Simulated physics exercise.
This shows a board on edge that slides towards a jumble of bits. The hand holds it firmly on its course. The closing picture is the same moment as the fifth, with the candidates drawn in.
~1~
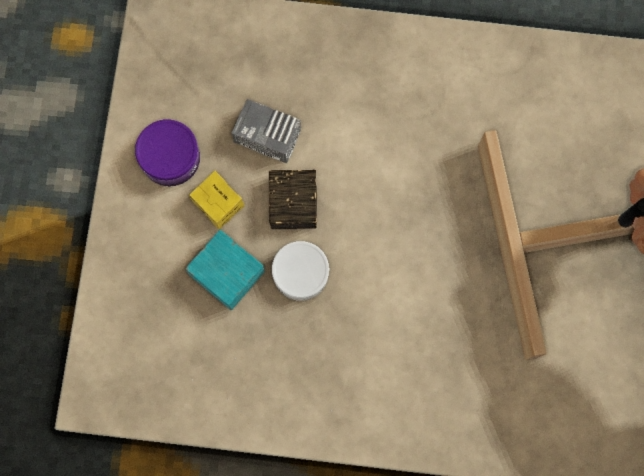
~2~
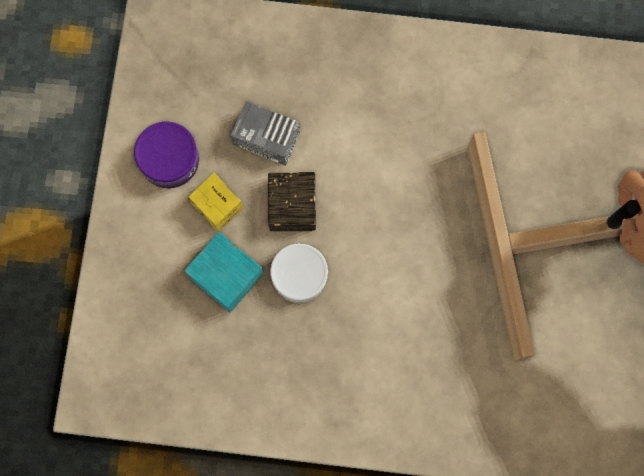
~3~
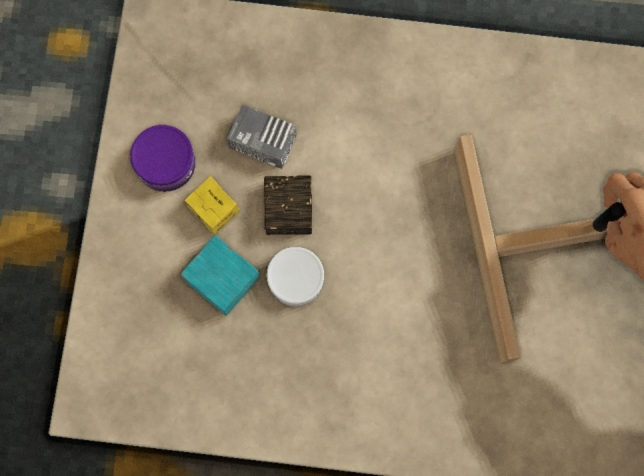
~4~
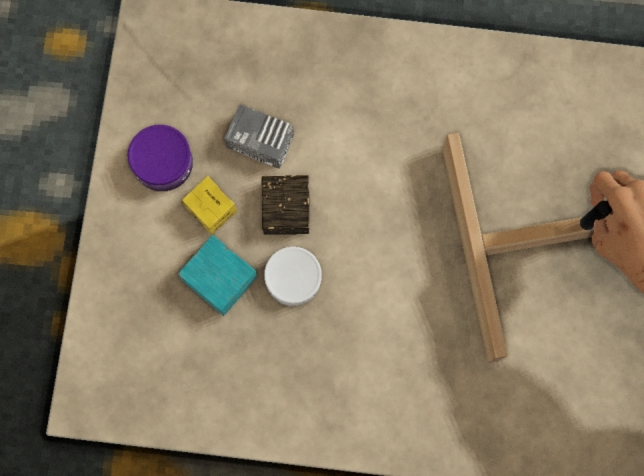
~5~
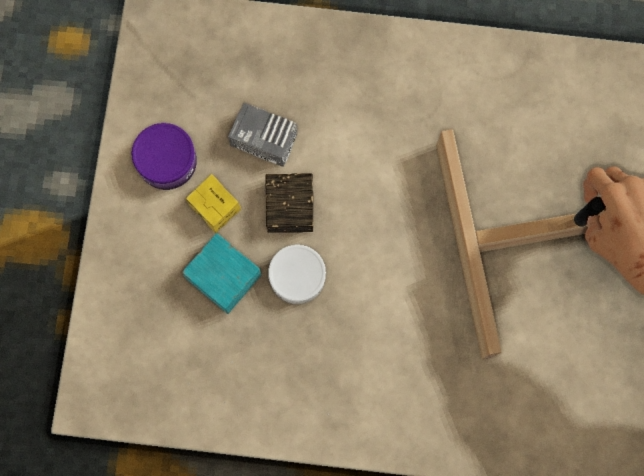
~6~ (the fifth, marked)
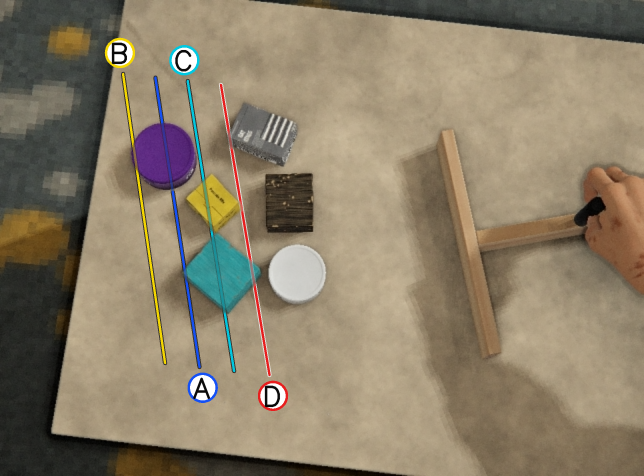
On a tan surface, a hand slides a wooden board left toward six small objects.
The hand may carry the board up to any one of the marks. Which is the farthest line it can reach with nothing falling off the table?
No farther than C.
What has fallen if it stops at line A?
The purple tub.
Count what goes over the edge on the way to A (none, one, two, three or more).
In all, one.
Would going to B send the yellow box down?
Yes.
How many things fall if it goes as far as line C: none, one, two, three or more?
In all, none.
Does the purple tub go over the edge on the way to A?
Yes.
On the marked copy, A at (176, 218); B at (143, 214); C at (210, 221); D at (244, 225).
With C. Early on, board (377, 228); purple tub (165, 157); yellow box (214, 204).
Further on, board (283, 218); yellow box (199, 203); turquoise block (190, 277).
At the end, board (212, 210); purple tub (106, 161); yellow box (140, 205); nothing has fallen.
As for the rest, A drops the purple tub; B drops the yellow box and purple tub; D is safe but short.
